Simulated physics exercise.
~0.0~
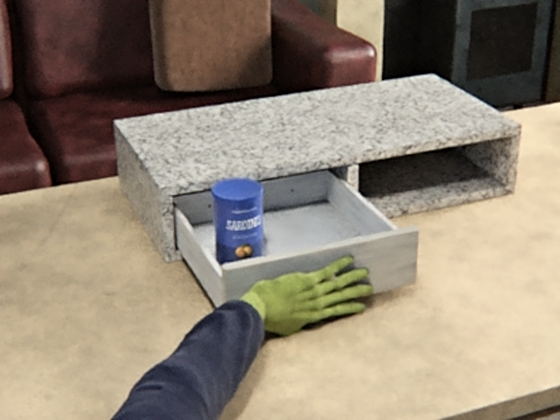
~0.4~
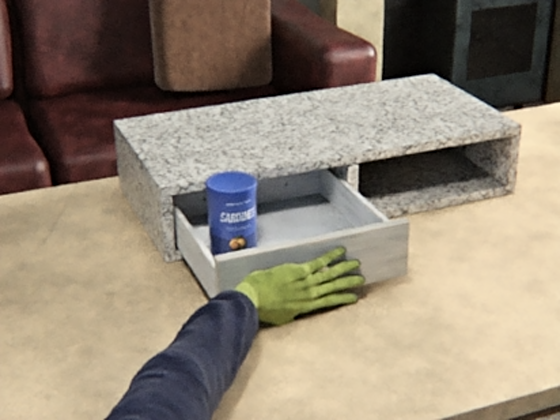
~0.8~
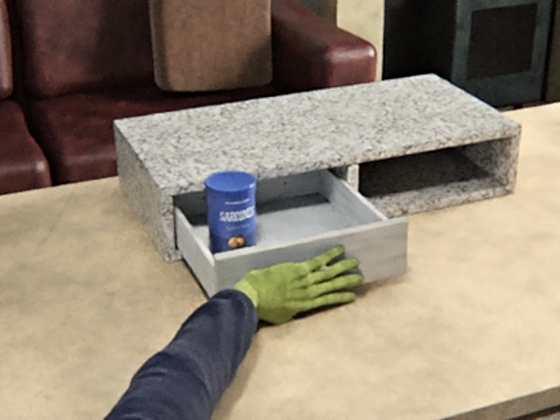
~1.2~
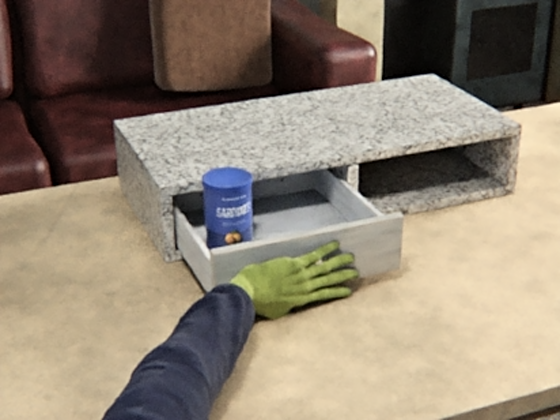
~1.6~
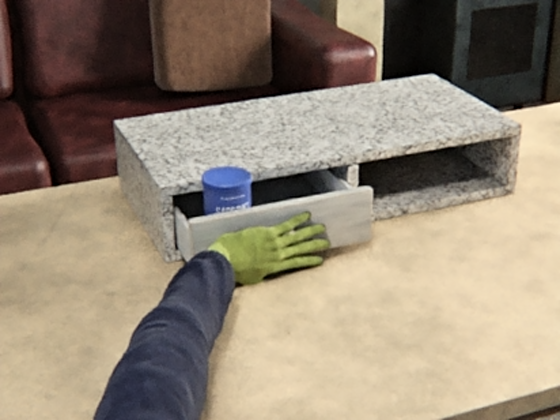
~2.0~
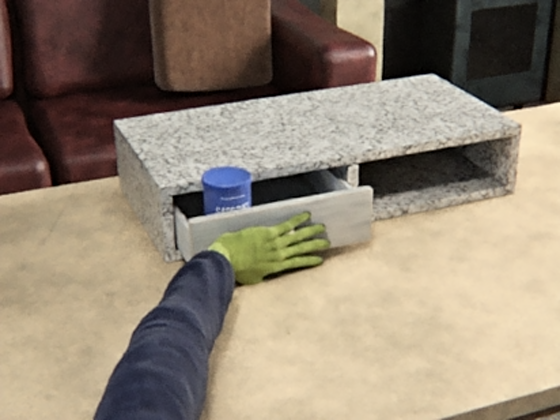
Green-gloved hand pushing a grey drawer holding an upright blue pot into a low speckled cabinet, leaving it ajar.
